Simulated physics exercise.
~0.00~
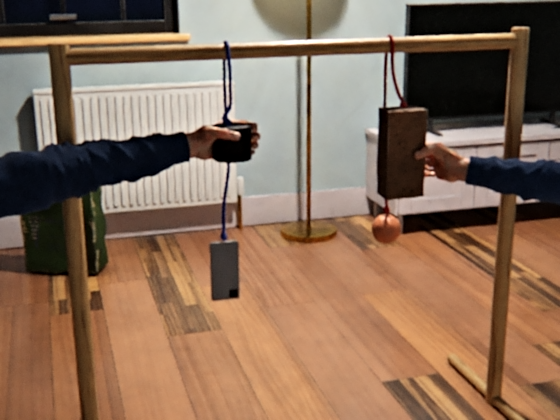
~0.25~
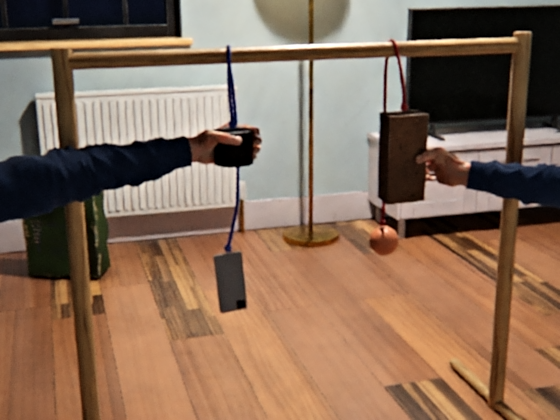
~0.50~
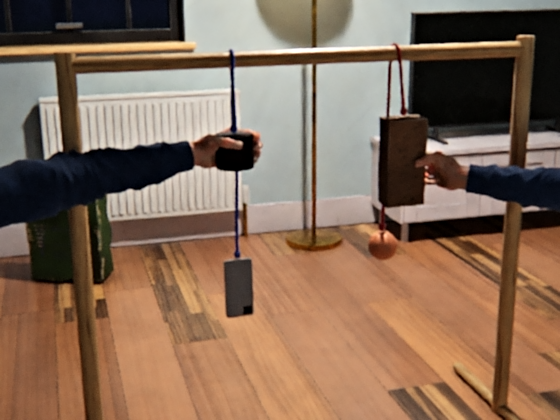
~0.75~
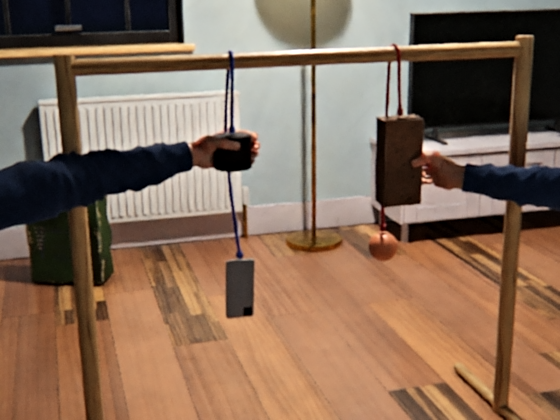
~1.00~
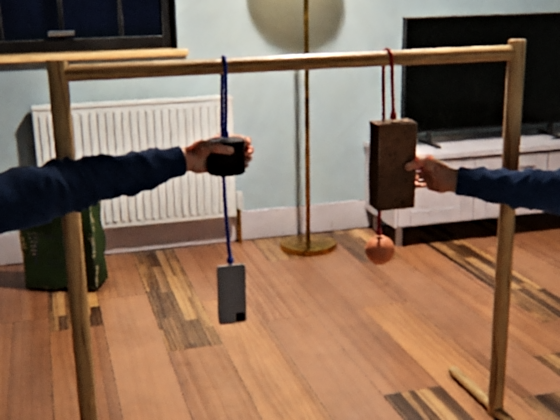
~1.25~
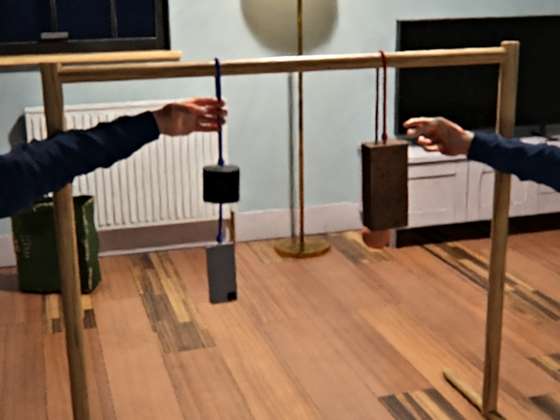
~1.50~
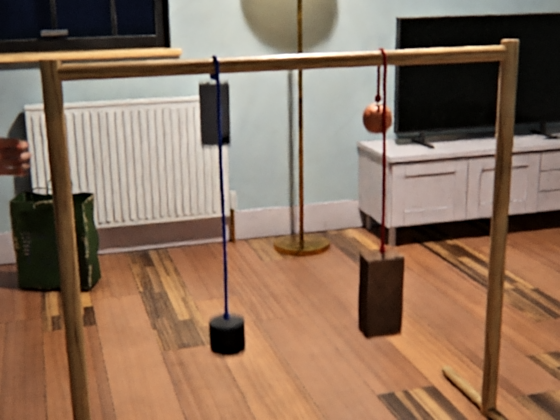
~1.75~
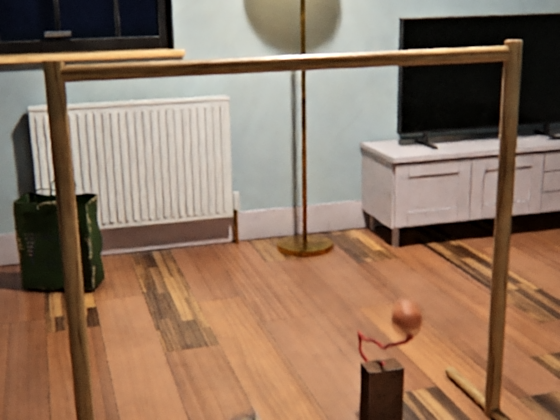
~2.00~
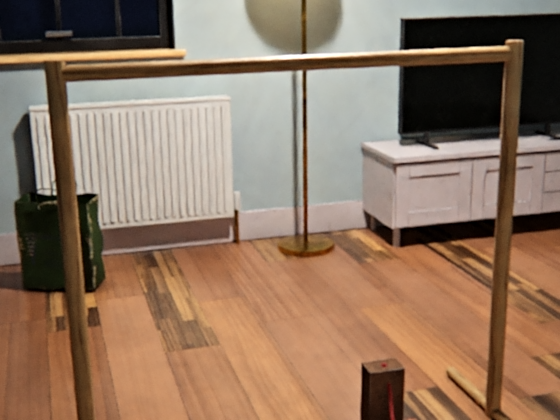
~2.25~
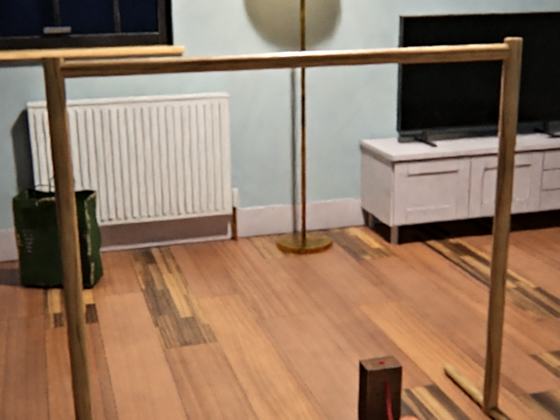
A dark cylinder and a brown brick hang on cords over a wooden rail, each held by a hand reaching in from the side. The slightly swaying view faces a room with a white radiator, a floor lamp and a television. A grey phone dangles on the left cord and an orange on the right, both shifting slightly. The hands let go and draw back, and the cylinder and brick drop while the phone and orange shoot up towards the rail. Both cords come off, the orange falls after the brick, and the brick ends upright on the floor beneath the empty rail.
